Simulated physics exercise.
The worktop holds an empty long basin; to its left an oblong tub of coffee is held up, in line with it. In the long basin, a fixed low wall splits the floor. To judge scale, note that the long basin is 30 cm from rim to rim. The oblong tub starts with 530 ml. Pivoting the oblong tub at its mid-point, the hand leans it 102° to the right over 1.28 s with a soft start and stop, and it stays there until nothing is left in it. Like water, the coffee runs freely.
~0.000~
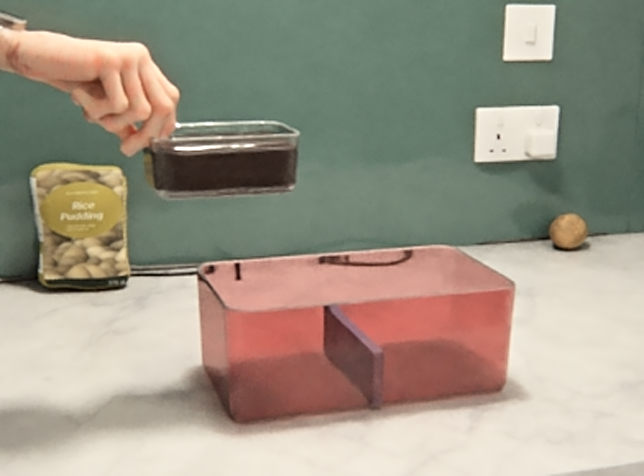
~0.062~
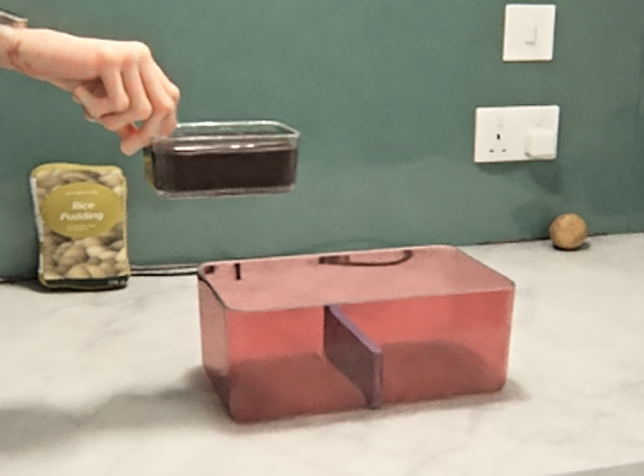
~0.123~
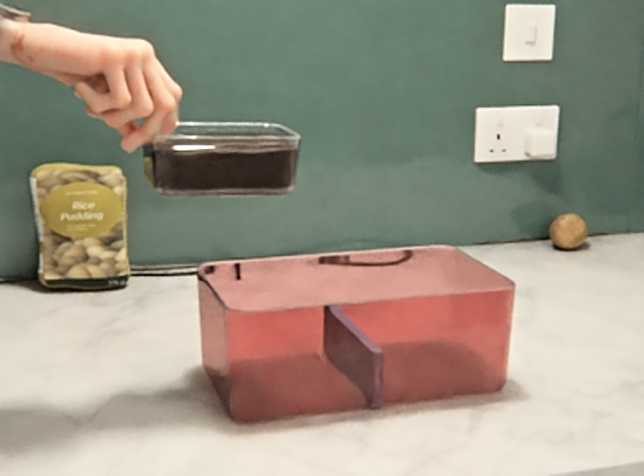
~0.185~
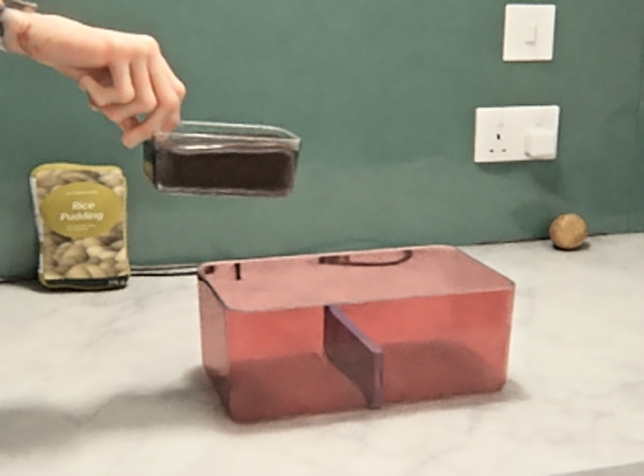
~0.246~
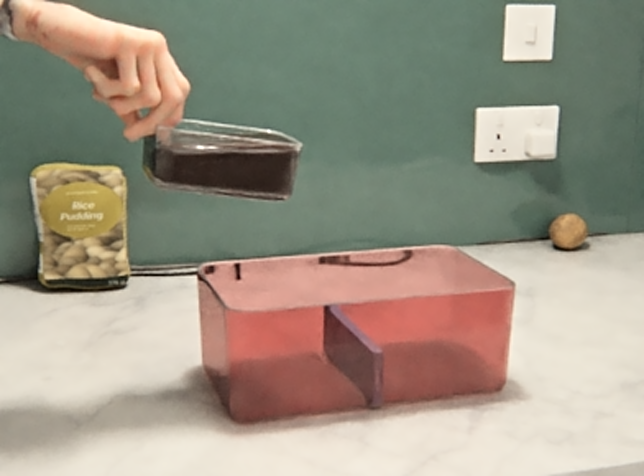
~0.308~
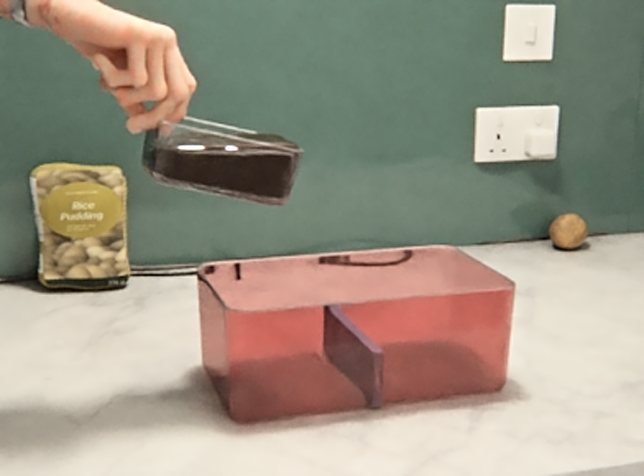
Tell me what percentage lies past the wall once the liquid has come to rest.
Some 50 per cent.
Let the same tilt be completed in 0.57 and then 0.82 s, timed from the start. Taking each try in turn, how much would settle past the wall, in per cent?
I'd say 20 percent on the first go, 40 percent on the next.
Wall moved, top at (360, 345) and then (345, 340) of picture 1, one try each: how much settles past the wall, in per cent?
40 per cent first, 60 per cent second.
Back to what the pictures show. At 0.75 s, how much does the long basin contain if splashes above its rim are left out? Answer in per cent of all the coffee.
36 %, give or take.
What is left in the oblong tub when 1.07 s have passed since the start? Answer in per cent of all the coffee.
6 %.
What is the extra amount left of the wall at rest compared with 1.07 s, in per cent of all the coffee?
Near 10 in a hundred.
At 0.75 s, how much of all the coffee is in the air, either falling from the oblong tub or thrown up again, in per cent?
Estimate: Some 36 % of the total.
By 0.75 s the tilt is 65° and 29 per cent is still to pour, 11 is left of the wall and 24 right of it.
By 1.07 s the tilt is 96° and 6 per cent is still to pour, 39 is left of the wall and 50 right of it.
By 1.41 s the tilt is 102° and 0 per cent is still to pour, 48 is left of the wall and 50 right of it.
By 1.78 s the tilt is 102° and 0 per cent is still to pour, 49 is left of the wall and 50 right of it.
At rest 49 per cent lies left of the wall, 50 right of it and 1 outside.
